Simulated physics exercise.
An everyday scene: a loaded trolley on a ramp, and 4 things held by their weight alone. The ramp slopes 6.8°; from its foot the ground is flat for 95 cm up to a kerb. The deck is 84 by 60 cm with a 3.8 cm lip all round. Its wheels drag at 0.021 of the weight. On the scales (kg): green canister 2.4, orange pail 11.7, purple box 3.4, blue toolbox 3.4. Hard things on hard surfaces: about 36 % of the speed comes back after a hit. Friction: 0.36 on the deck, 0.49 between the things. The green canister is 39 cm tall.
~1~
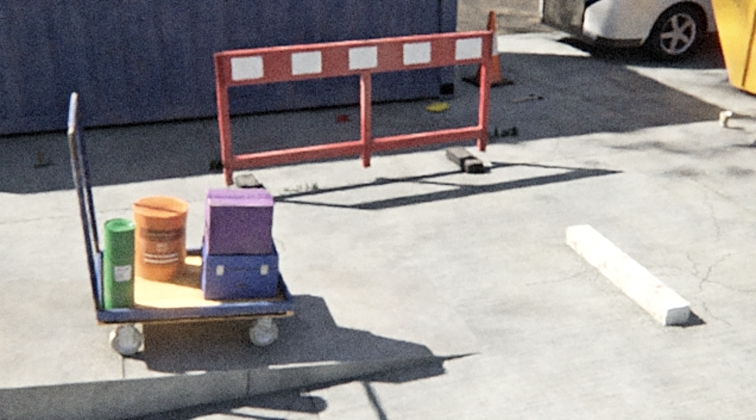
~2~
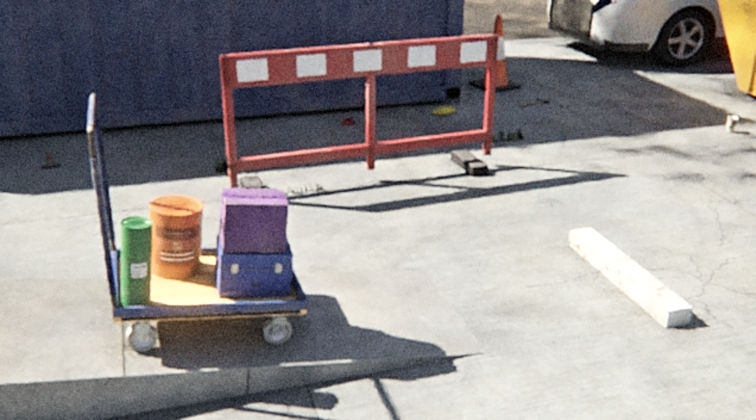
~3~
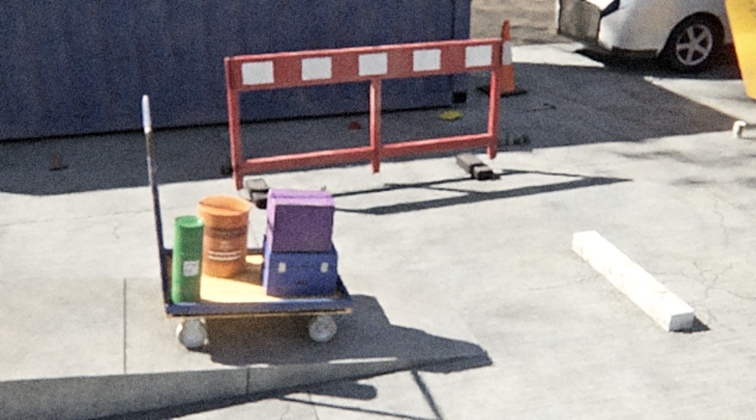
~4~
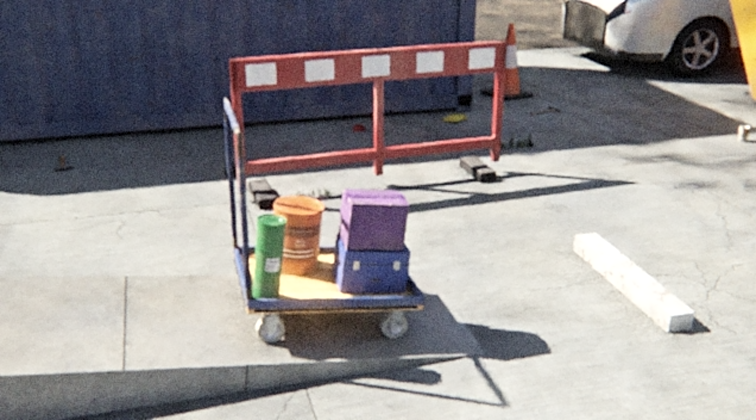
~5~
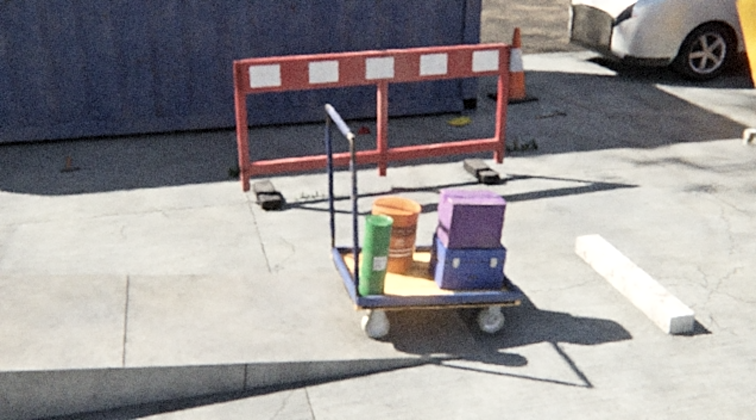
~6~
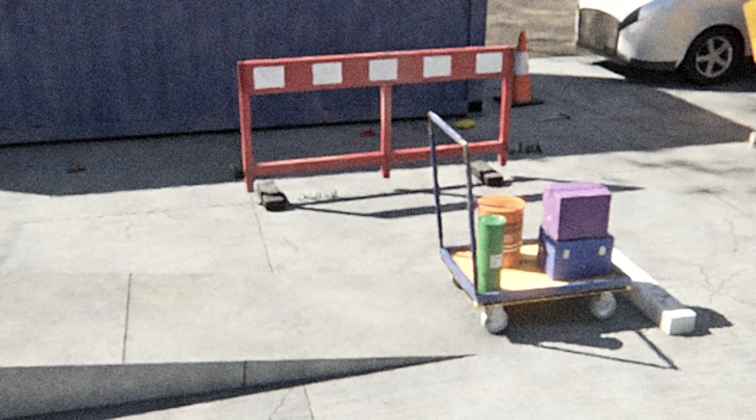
A loaded trolley rolls down a low ramp and rightward across flat ground past a barrier.
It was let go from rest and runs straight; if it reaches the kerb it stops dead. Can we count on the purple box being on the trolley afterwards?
The purple box gets thrown off.
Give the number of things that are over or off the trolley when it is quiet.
That comes to 2.
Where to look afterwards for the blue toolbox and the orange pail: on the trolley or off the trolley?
The blue toolbox ends on the trolley; the orange pail is still on the trolley.
Then, 0.40 s past the last view, trolley at the kerb; purple box now off the trolley; green canister tipped 25° against what carries it; orange pail shifted 26 cm.
Then, 1.40 s past the last view, trolley at the kerb; green canister tipped 38° against what carries it; orange pail shifted 29 cm; blue toolbox shifted 3 cm.
Finally, off the trolley, green canister and purple box; not toppled but over 10 cm from the start, orange pail; blue toolbox still in place (within 10 cm).
